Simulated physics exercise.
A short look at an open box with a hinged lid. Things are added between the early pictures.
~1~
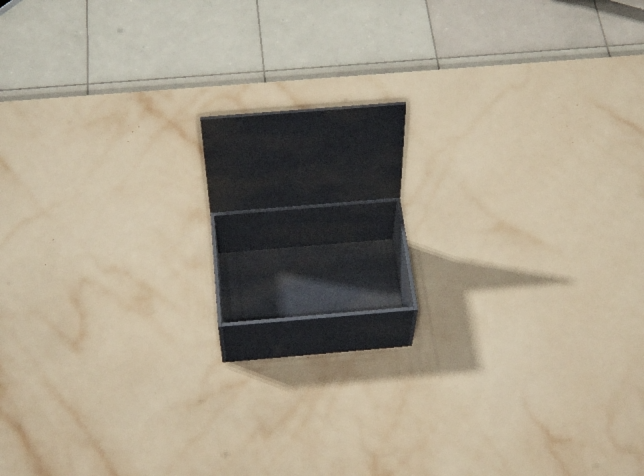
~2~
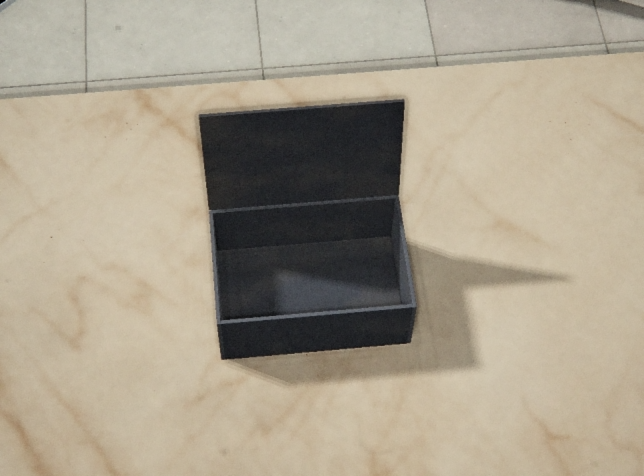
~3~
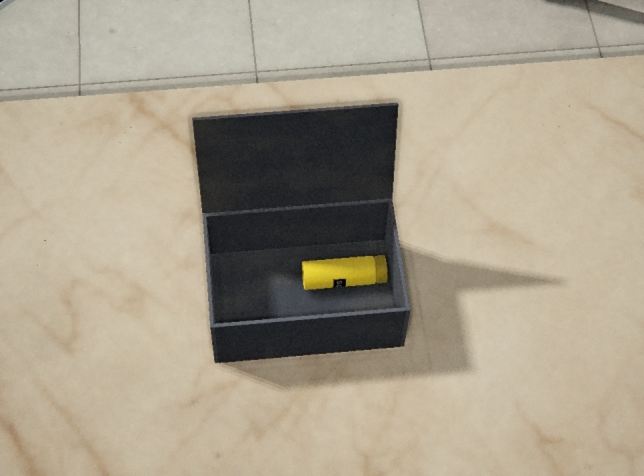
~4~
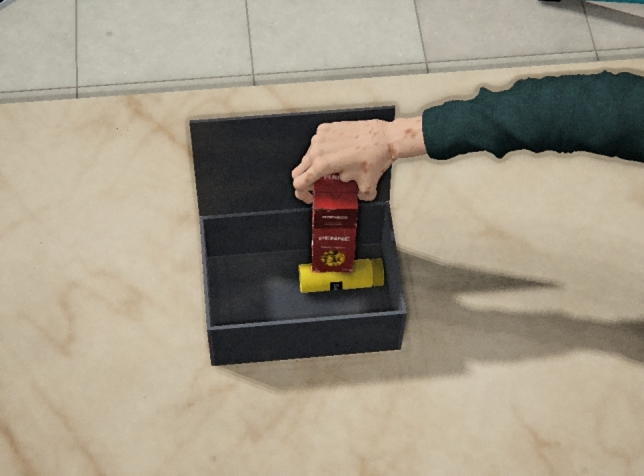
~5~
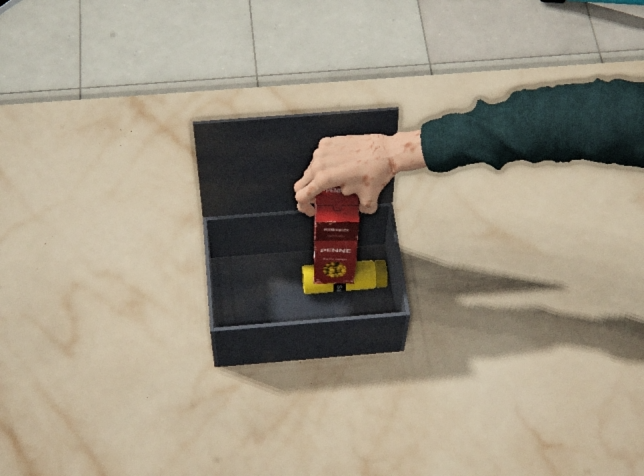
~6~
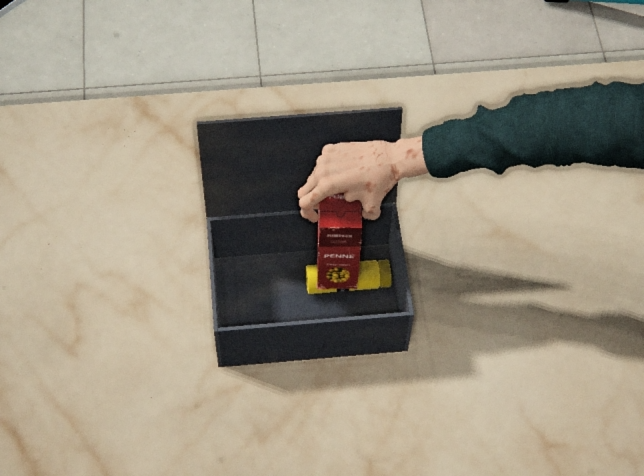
An open, empty dark box with its hinged lid raised stands on a cream marbled counter, seen from above at an angle, with pale floor tiles behind. A yellow cylinder then appears lying in the right half of the box. Next a hand in a dark green sleeve, reaching from the right, holds a red carton upright over the cylinder and lowers it slightly, while the view shifts very little.
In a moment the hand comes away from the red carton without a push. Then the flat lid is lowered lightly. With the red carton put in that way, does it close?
As it turns out, it will not close.
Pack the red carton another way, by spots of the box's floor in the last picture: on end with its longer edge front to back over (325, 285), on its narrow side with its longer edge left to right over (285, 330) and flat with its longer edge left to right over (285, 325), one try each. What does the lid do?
First, it is held up; second, it closes; third, it shuts flat.
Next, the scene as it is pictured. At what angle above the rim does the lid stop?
Some 80° above the rim.
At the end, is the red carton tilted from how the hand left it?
The red carton ends up tilted.
Then, 0.80 s past the last view, lid starting down; red carton rocked 12° from its first pose near (337, 225).
Then, 3.20 s past the last view, lid 80° above the rim; red carton rocked 14° from its first pose near (337, 227).
Finally, lid 80° above the rim; left askew, red carton; yellow shaker still in place. Final places as the last picture's camera would see them, red carton near (336, 228).
